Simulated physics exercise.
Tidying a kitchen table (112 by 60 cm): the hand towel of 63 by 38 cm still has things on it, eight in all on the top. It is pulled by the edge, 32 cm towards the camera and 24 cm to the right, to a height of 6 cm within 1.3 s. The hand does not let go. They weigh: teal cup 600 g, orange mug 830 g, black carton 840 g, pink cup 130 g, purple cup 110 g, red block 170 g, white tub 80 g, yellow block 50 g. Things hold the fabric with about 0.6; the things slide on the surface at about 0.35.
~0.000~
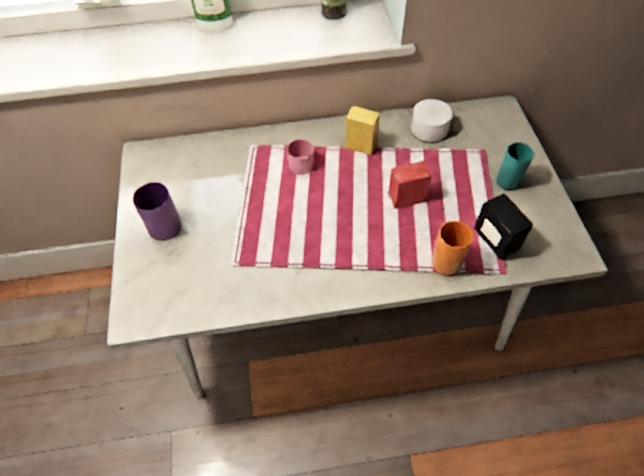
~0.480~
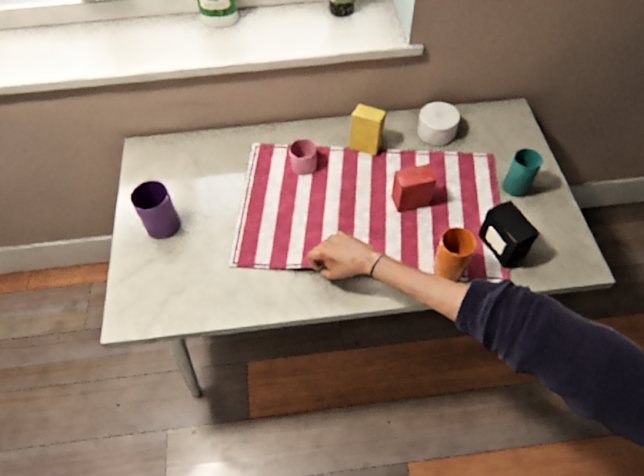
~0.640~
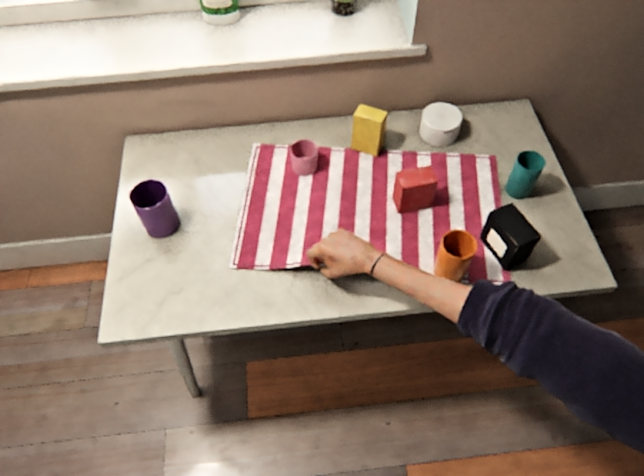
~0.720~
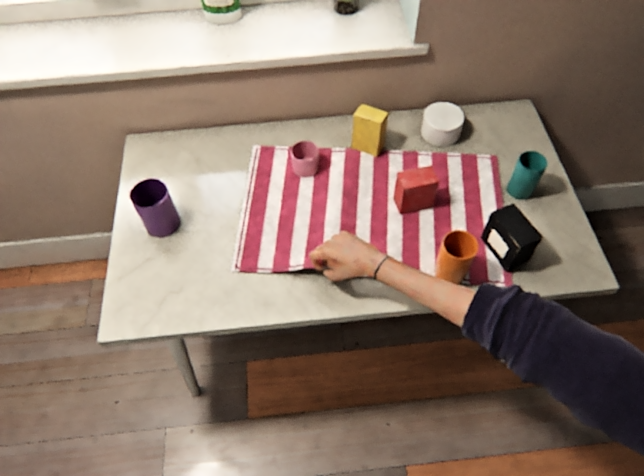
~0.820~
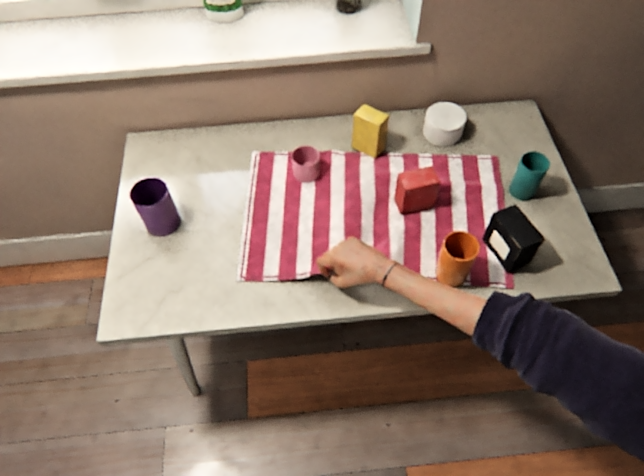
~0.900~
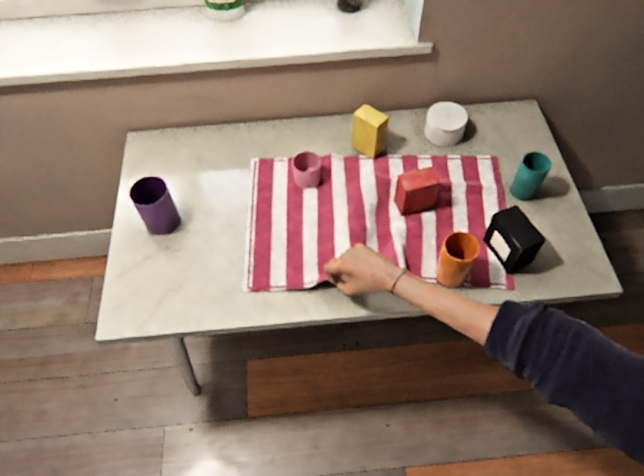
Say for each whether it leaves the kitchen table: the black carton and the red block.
Result: Black carton keeps to the top, red block remains up there.
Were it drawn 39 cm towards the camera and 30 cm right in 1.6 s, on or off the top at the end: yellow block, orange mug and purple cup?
In that case: Yellow block stays on, orange mug drops off, purple cup stays up.
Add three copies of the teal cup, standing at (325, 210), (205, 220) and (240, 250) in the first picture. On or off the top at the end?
In that order: Drops off, remains, falls off.
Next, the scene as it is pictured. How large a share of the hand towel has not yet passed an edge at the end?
Some 0 per cent of it.
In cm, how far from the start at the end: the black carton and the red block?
Black carton 4 cm, red block 10 cm.
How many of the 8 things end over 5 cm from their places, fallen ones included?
I count 3.
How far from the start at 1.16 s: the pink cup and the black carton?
About: Pink cup 15 cm, black carton 0 cm.
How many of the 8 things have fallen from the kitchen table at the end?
That makes 2.
At 1.2 s, 95 % of the hand towel is still over the top; red block 4 cm off its start, pink cup 15 cm off its start, yellow block 1 cm off its start.
At 1.4 s, 85 % of the hand towel is still over the top; red block 8 cm off its start, pink cup 26 cm off its start, yellow block 1 cm off its start.
At 1.7 s, 65 % of the hand towel is still over the top; red block on its side, 9 cm off its start at (459, 190), black carton 1 cm off its start at (516, 229), pink cup 36 cm off its start at (355, 269).
At 1.9 s, 50 % of the hand towel is still over the top; red block on its side, 9 cm off its start, black carton 2 cm off its start, pink cup 41 cm off its start.
At 3.5 s, 0 % of the hand towel is still over the top; red block on its side, 9 cm off its start at (454, 205), black carton 4 cm off its start at (518, 243), pink cup over the edge, orange mug over the edge.
